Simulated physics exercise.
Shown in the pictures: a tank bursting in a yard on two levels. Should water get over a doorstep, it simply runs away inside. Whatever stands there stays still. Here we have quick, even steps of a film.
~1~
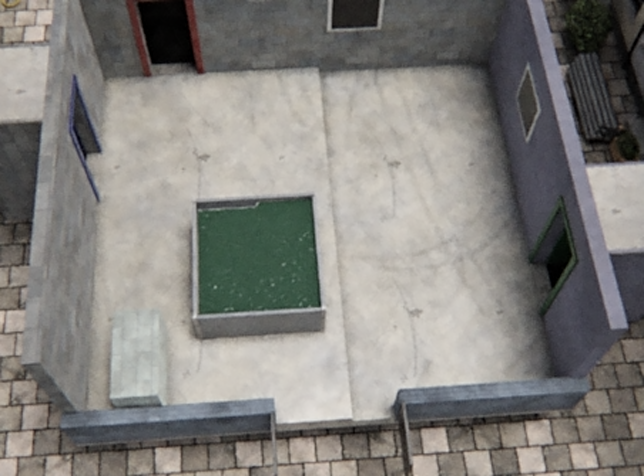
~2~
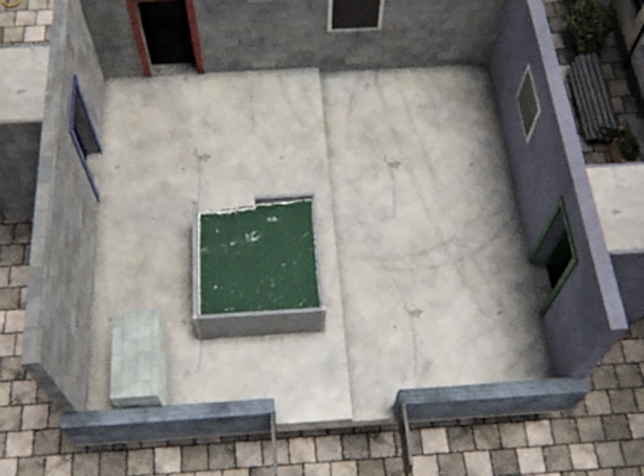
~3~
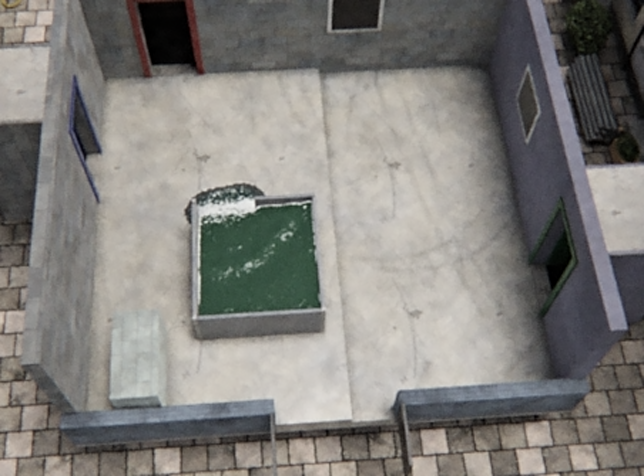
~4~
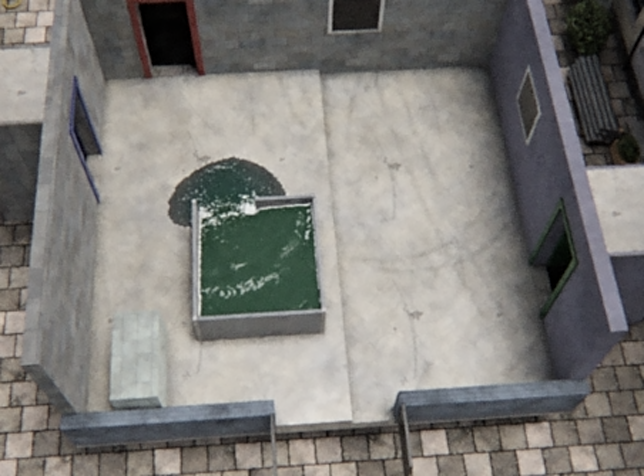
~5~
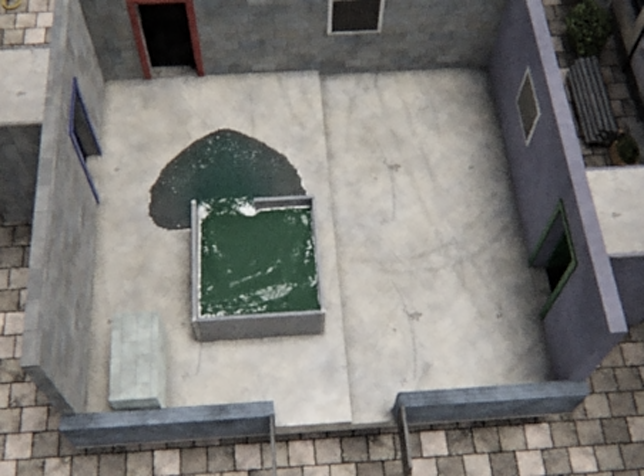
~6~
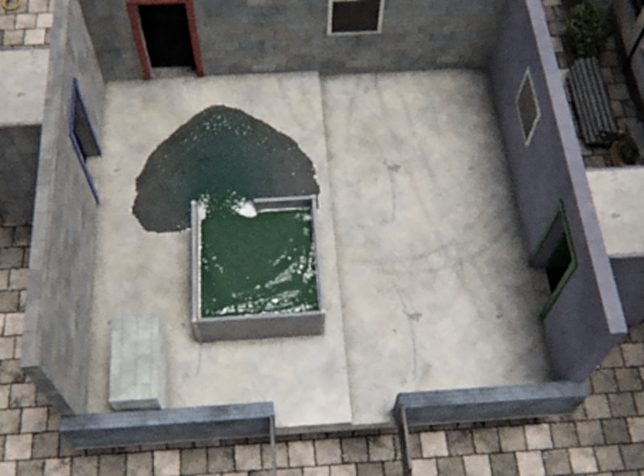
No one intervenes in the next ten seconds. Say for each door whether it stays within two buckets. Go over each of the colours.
My prediction: Blue door: More than two buckets; red door: More than two buckets; green door: Two buckets or fewer.
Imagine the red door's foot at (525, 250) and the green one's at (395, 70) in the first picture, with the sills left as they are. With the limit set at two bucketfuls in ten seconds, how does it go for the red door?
Well, the red door comes in low.
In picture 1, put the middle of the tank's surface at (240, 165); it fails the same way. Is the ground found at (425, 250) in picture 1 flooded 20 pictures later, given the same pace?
Result at that place: Not reached.
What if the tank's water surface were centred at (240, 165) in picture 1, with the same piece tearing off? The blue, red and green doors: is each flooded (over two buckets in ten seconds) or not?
Blue misses the limit, red tops the limit and green misses the limit.
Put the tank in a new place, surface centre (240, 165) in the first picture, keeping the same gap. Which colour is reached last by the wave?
Door: The one in green.
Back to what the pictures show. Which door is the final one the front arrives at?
Answer: The one in green.
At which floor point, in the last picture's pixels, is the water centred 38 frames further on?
Around pixel (269, 172) of the last picture.
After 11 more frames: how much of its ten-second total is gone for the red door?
About 25 per cent.
A moment on, water covers 30 % of the floor; the blue door wet at the sill, nothing in, the red door over two buckets in, the green door not reached.
Next, water covers 30 % of the floor; the blue door under two buckets in, the red door far over two buckets in, the green door not reached.
Then, water covers 35 % of the floor; the blue door over two buckets in, the red door far over two buckets in, the green door not reached.
Later, water covers 55 % of the floor; the blue door over two buckets in, the red door far over two buckets in, the green door wet at the sill, nothing in.
In the end, water covers 90 % of the floor; the blue door over two buckets in, the red door far over two buckets in, the green door wet at the sill, nothing in.
